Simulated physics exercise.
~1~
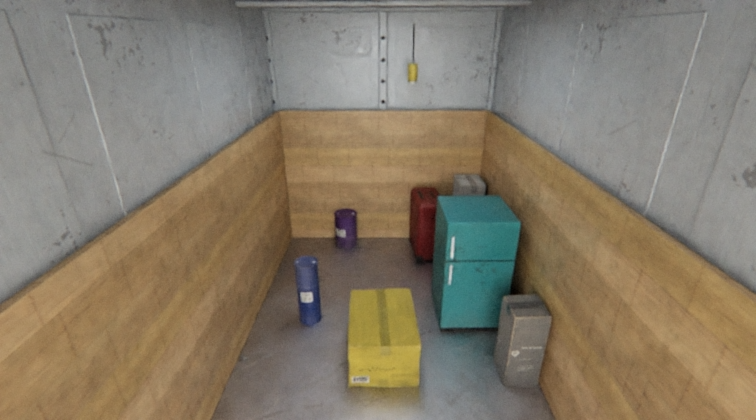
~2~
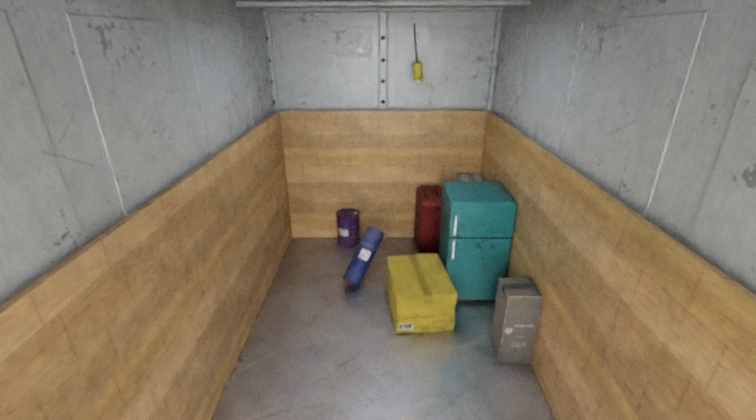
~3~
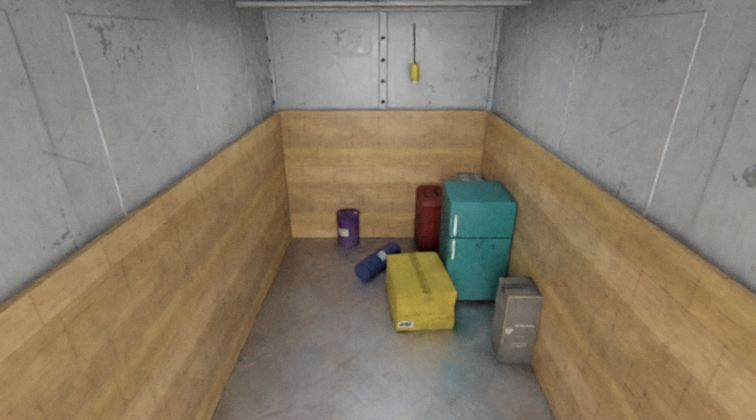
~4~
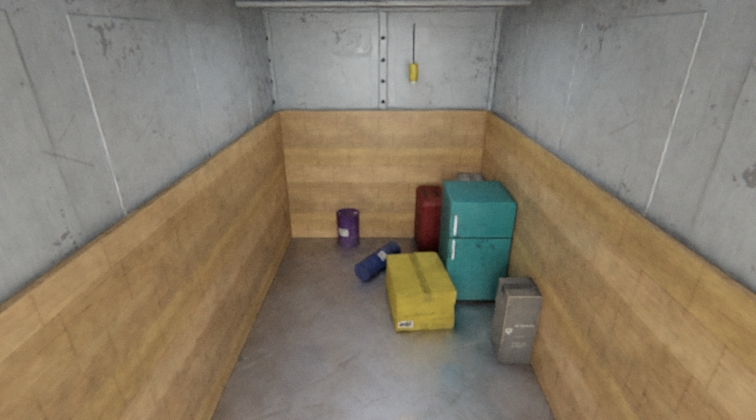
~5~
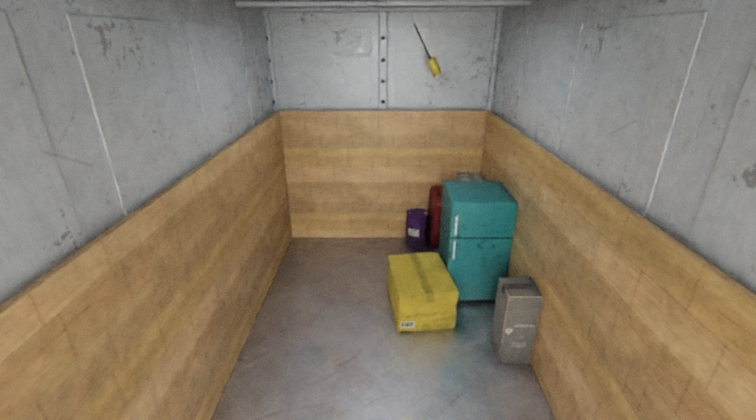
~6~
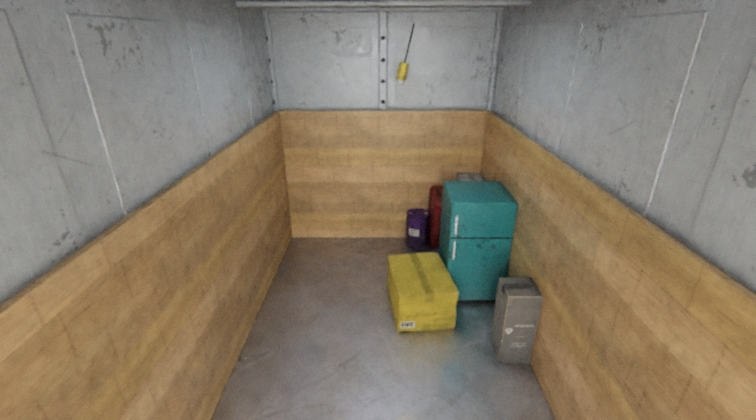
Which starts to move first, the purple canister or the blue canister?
The blue canister moves first, tipping over while the purple canister still stands in its place. The purple canister only slides to the right later on.
